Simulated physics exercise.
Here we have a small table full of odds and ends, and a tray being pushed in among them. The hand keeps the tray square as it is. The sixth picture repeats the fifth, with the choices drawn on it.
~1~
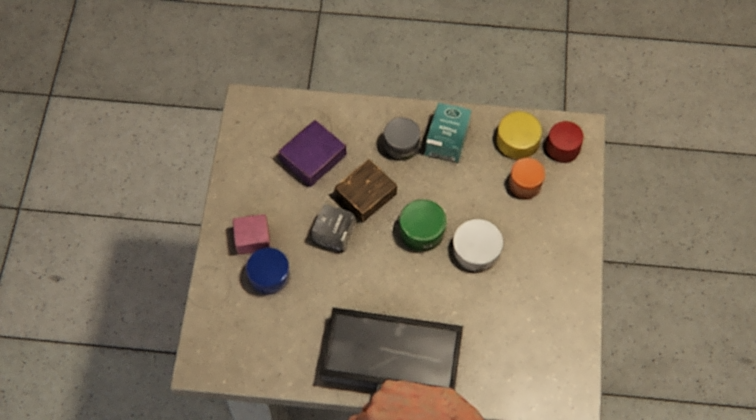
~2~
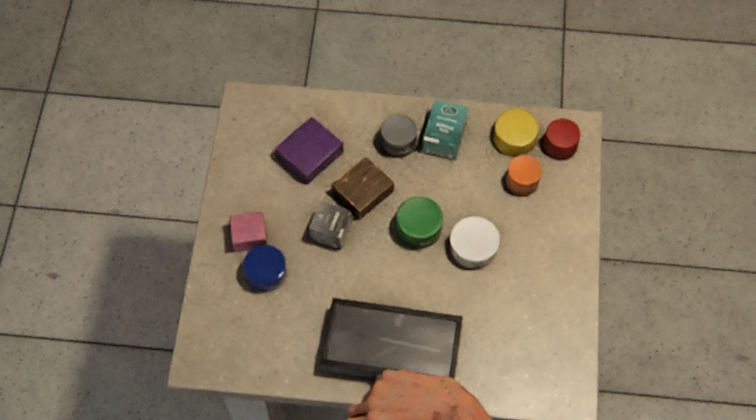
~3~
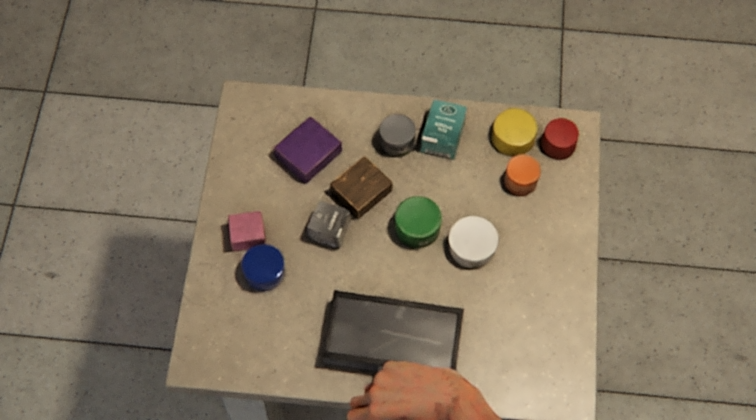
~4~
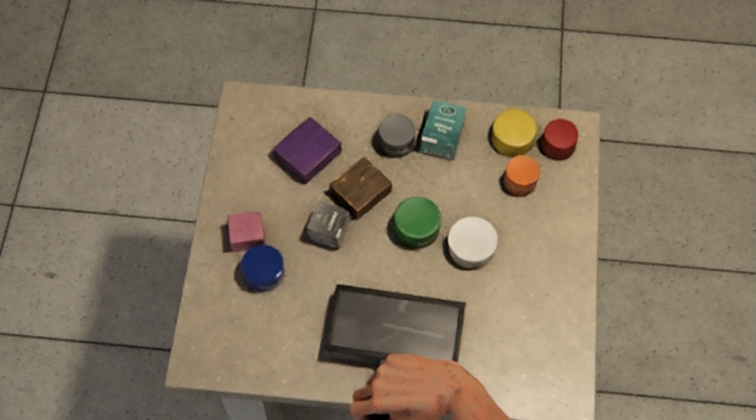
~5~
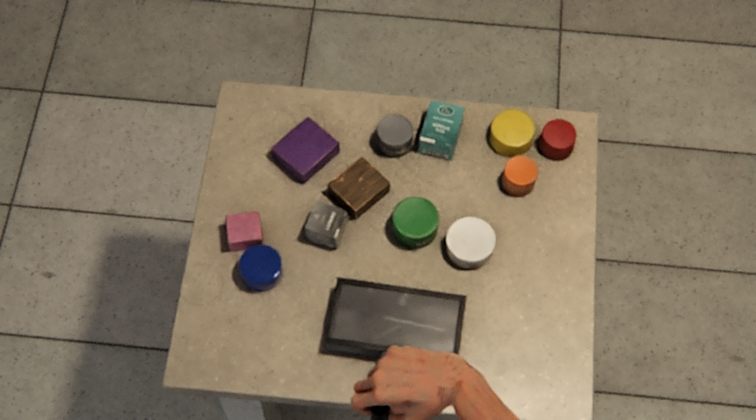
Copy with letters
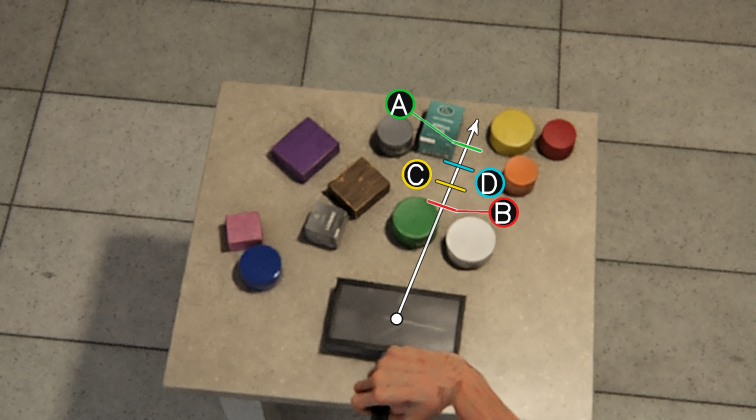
A small, pale stone-like table stands on a grey tiled floor, seen from above. Purple, black and pink blocks and a grey packet sit left and centre, with a blue pot lower left, grey and teal containers at the top, green and white tubs right of centre, and yellow, red and orange ones upper right. A hand slides the dark tray slightly up from the bottom edge, keeping it square, as the camera drifts faintly.
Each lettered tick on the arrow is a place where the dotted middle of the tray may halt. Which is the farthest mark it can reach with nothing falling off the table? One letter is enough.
No farther than C.
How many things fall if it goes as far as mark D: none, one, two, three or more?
By then, one.
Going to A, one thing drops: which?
The turquoise packet goes over.
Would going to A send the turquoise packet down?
Yes.
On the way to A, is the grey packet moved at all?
No.
On the marked copy, A at (467, 147); B at (442, 206); C at (451, 186); D at (459, 166); the arrow from (397, 319) to (477, 121); the white dot at (397, 319).
With C. Early on, tray (417, 273); white tub (473, 227); green tub (416, 219).
Further on, tray (437, 224); green tub (427, 171); white tub (481, 179).
At the end, tray (450, 191); turquoise packet (449, 100); yellow tin (518, 121); nothing has fallen.
As for the rest, A drops the turquoise packet; B is safe but short; D drops the turquoise packet.
